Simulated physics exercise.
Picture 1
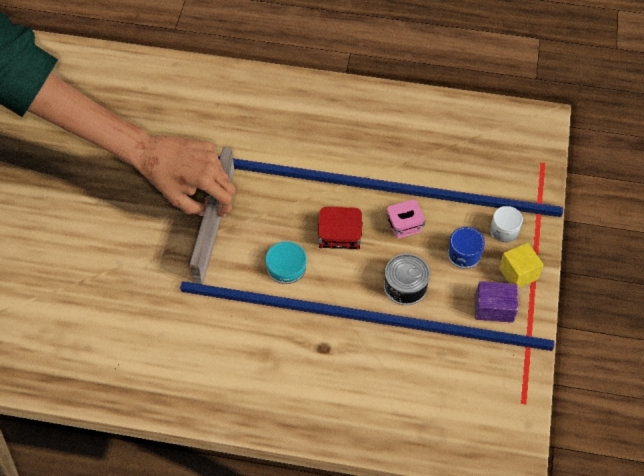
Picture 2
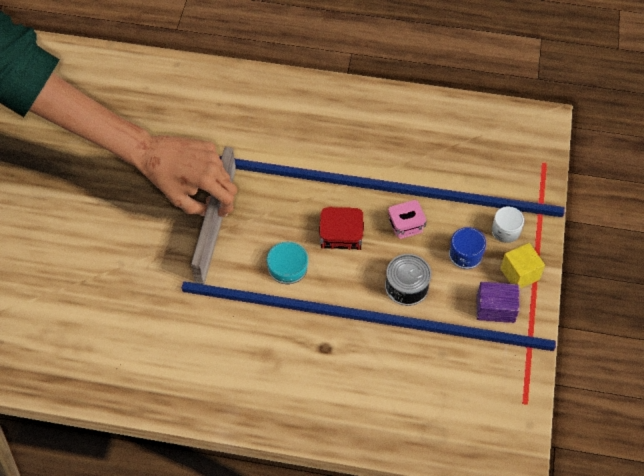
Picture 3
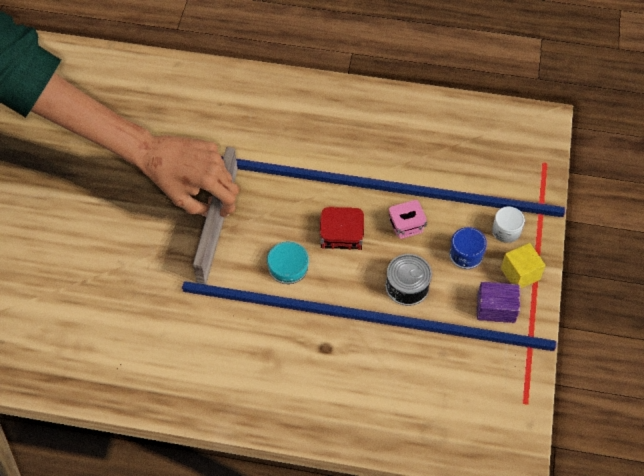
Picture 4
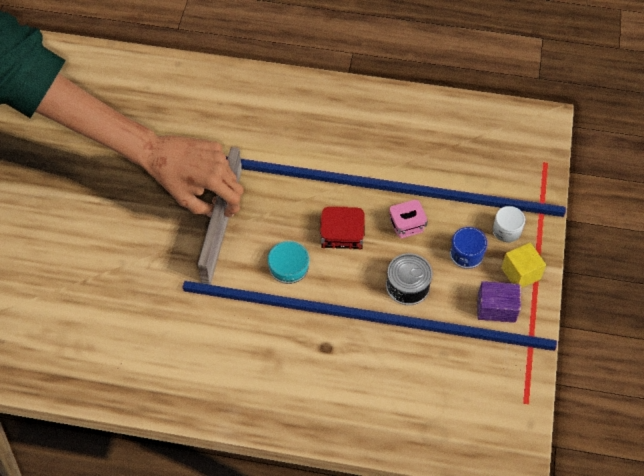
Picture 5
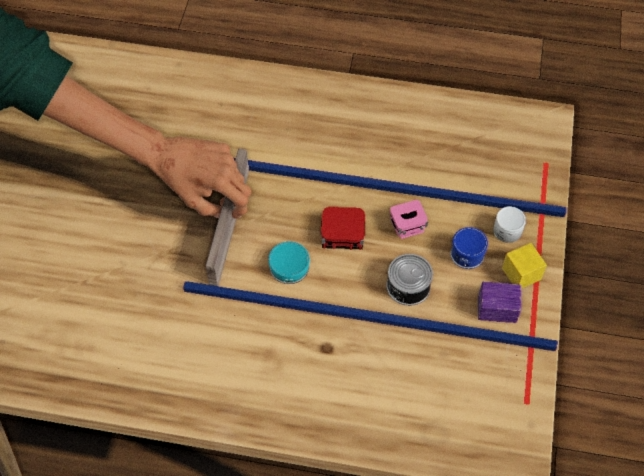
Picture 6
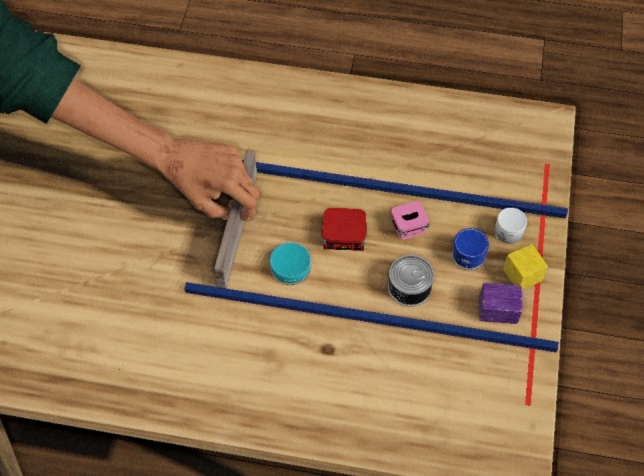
On a wooden tabletop, a hand slides a gray board slightly to the right between two blue rails, while the scattered small containers and blocks ahead of it, near a red line, stay essentially still and untouched.
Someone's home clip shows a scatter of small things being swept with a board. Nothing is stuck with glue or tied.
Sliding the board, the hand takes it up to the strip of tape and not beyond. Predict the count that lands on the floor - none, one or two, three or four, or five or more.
The count on the floor is five or more.
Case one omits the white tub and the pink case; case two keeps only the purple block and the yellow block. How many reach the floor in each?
The first count is 4 and the second is 3.
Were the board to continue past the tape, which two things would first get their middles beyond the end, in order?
Earliest first - purple block, yellow block.
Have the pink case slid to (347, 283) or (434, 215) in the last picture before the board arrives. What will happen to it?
At the first place it rests in place, and at the second it rests in place.
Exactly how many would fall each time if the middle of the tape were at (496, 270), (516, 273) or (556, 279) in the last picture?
2, 4, 8.
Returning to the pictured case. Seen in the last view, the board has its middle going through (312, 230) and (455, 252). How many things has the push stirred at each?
At the first place 1, at the second 7.
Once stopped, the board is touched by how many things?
It touches 3.
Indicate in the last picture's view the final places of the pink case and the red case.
The pink case settles near (557, 229); as for the red case, near (561, 265).
A little later, none off yet; yellow block at rest near (525, 268); white tub at rest near (510, 226); purple block at rest near (501, 303).
Next, none off yet; yellow block moving near (533, 271); white tub at rest near (510, 226); purple block shifted about its own width near (539, 315).
When it is over, the number that fall off is five or more; down, black tin, blue tin, purple block, white tub and yellow block.
